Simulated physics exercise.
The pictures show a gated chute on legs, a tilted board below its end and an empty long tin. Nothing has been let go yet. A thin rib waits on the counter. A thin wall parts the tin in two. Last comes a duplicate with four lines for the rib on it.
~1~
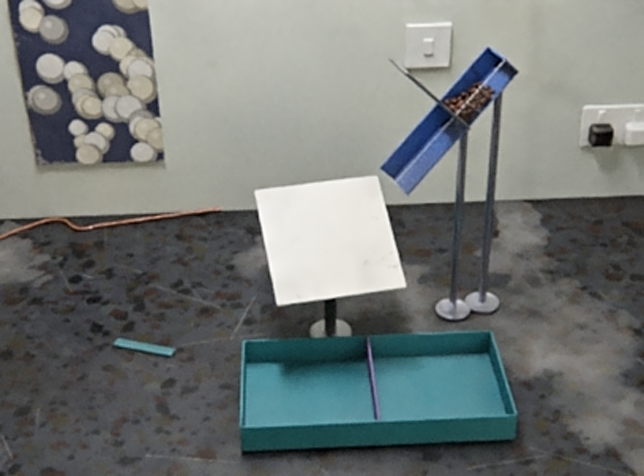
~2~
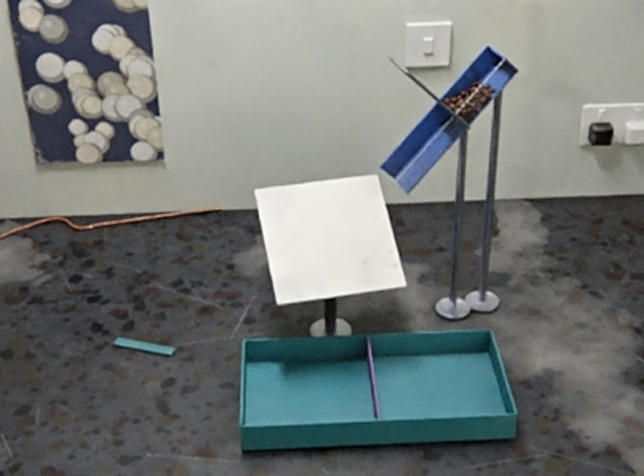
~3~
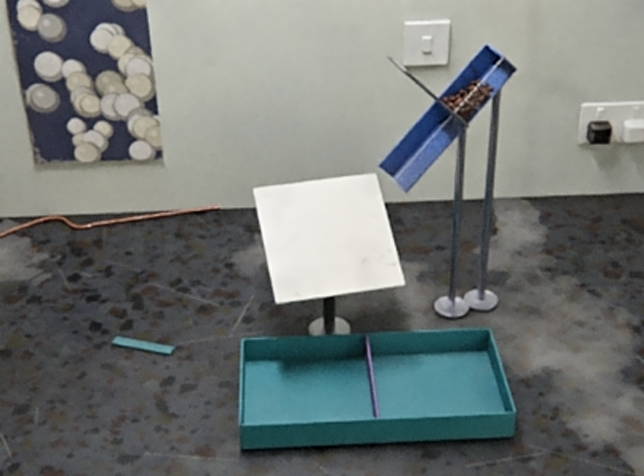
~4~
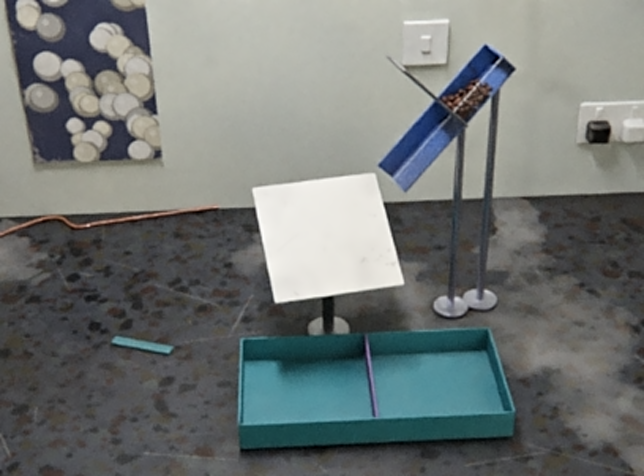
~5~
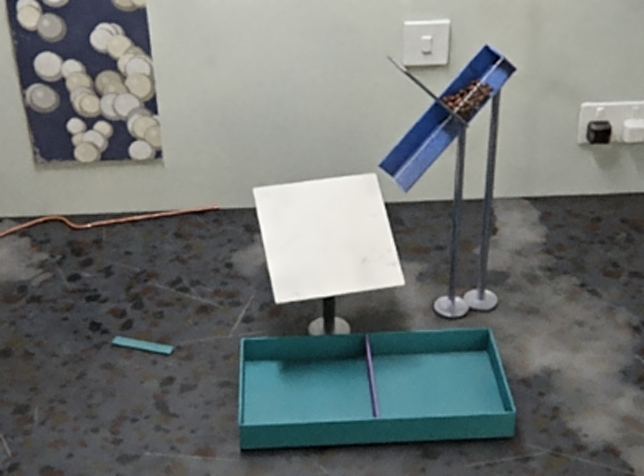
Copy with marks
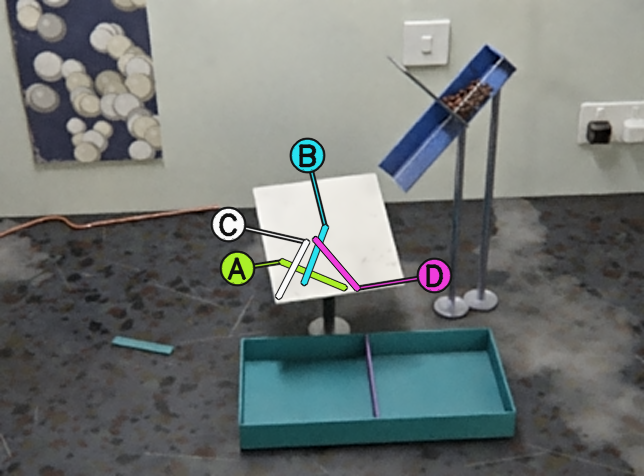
A blue chute on tall legs held a small heap of brown berries behind its gate, above a tilted white board and an empty teal tin with a thin divider, and nothing visibly moved.
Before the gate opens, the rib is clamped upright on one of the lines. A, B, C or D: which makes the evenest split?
The best line is A.
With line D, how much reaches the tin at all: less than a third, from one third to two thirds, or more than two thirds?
Line D gives more than two thirds.
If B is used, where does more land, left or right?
Left.
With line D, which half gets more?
Right.
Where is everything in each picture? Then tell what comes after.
Load behind the gate at (468, 107), allspice berries; lip of the chute at (400, 187), sloping fairly steeply, in the first picture.
Middle of the board at (329, 237), tilted fairly steeply; middle of its low edge at (343, 295); of its high edge at (316, 182), in the second picture.
Front corners of the tin at (240, 425) and (515, 412); front end of its middle wall at (378, 419), in the third picture.
Middle of the load at (465, 104); lip at (398, 184), in the fourth picture.
Middle of the load at (466, 104); lip at (399, 185), in the fifth picture.
On the marked copy, line A from (282, 261) to (344, 287); line B from (325, 227) to (304, 282); line C from (306, 242) to (278, 296); line D from (315, 239) to (357, 288).
Choosing A, of what is caught, about half in the left half, about half in the right.
Choosing B, of what is caught, most in the left half, a small part in the right.
Choosing C, of what is caught, most in the left half, a small part in the right.
Choosing D, of what is caught, a small part in the left half, nearly all in the right.
